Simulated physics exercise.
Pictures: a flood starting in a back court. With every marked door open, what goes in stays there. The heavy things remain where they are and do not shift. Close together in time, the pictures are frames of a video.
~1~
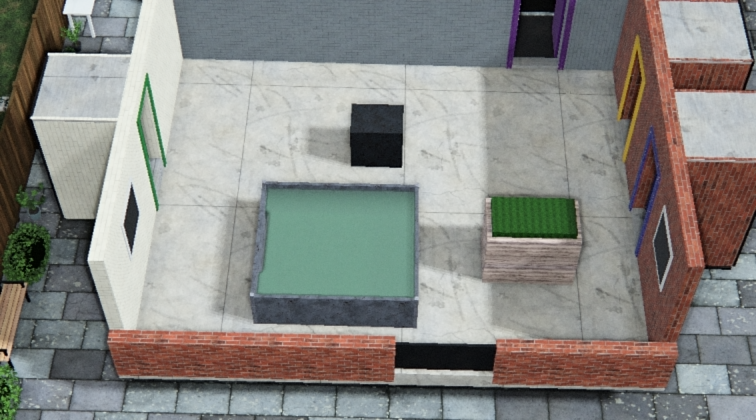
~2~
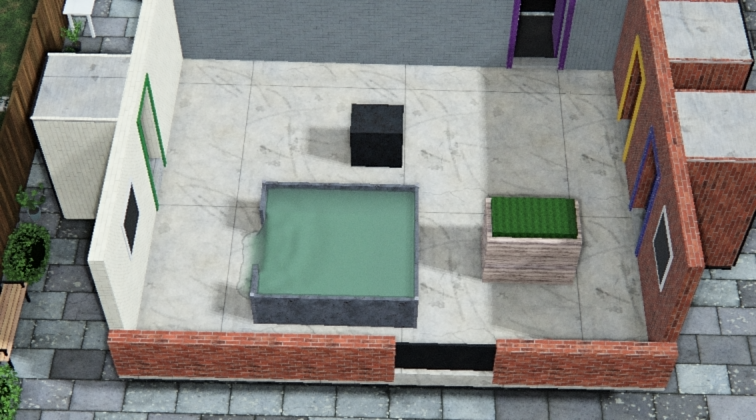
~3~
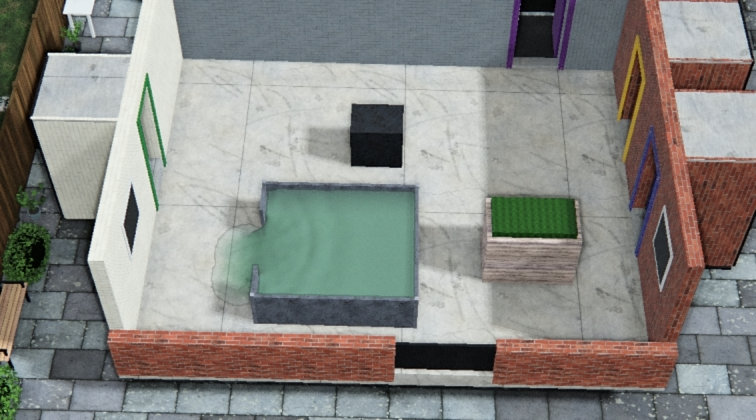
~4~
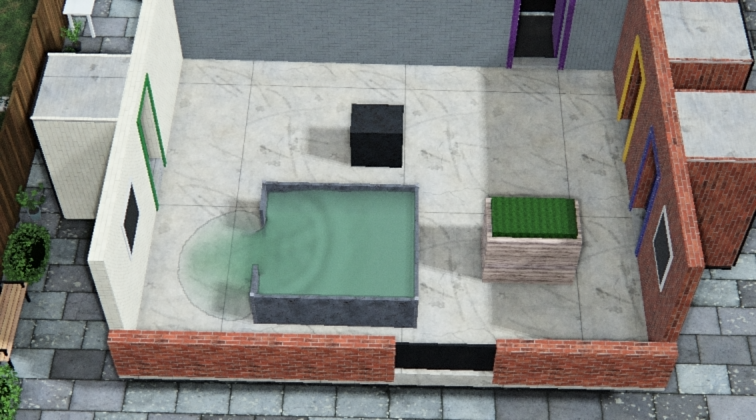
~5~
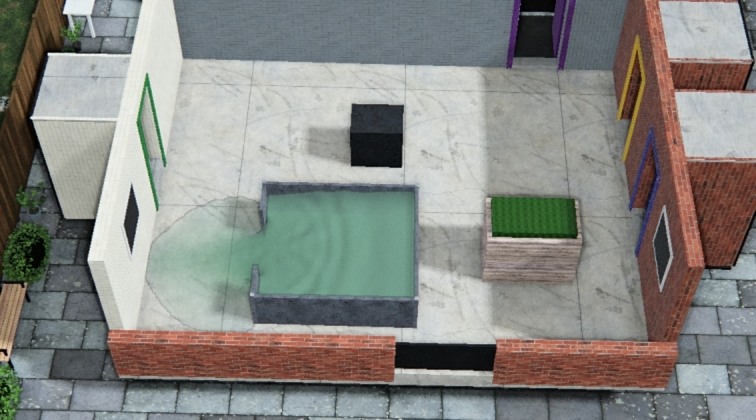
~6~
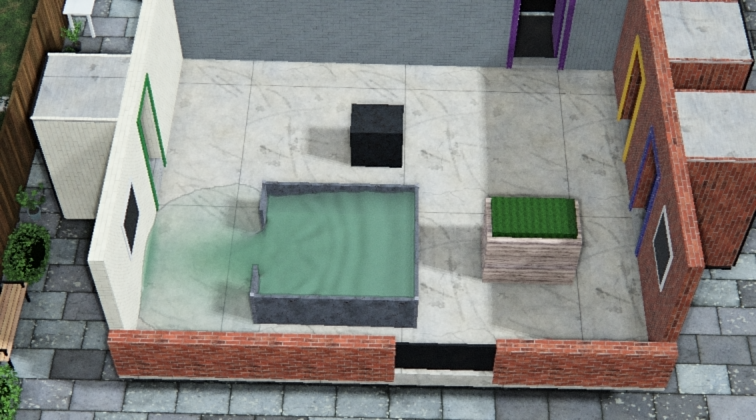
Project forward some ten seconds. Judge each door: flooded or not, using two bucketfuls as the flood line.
Result: The purple door holds up fine I think; the yellow door gets overrun I think; the green door holds up fine I think; the blue door holds up fine I think.
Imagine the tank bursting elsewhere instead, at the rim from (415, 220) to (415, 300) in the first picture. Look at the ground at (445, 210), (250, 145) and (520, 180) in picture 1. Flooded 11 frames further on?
Sequence: Wetted / spared / wetted.
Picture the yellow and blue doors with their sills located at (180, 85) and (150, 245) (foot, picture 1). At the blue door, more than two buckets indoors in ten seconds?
Note - blue: Comes out above.
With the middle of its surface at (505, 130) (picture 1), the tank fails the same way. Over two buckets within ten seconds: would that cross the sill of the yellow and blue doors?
The yellow door falls short, while the blue door falls short.
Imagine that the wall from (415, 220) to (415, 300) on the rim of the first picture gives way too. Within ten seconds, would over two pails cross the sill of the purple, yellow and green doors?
Door by door, the purple door crosses the line, then the yellow door crosses the line, then the green door comes up short.
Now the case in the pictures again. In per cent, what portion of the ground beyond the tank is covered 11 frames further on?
I'd guess some 20 per cent.
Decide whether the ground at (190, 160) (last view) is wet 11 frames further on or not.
My call: Swamped.
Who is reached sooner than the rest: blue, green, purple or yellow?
My pick for first is the green door.
A moment on, water covers 15 % of the floor; the purple door not reached, the yellow door not reached, the green door wet at the sill, nothing in, the blue door not reached.
Next, water covers 20 % of the floor; the purple door not reached, the yellow door not reached, the green door wet at the sill, nothing in, the blue door not reached.
Then, water covers 40 % of the floor; the purple door not reached, the yellow door not reached, the green door wet at the sill, nothing in, the blue door not reached.
Later, water covers 70 % of the floor; the purple door wet at the sill, nothing in, the yellow door not reached, the green door wet at the sill, nothing in, the blue door wet at the sill, nothing in.
In the end, water covers 90 % of the floor; the purple door wet at the sill, nothing in, the yellow door over two buckets in, the green door wet at the sill, nothing in, the blue door wet at the sill, nothing in.
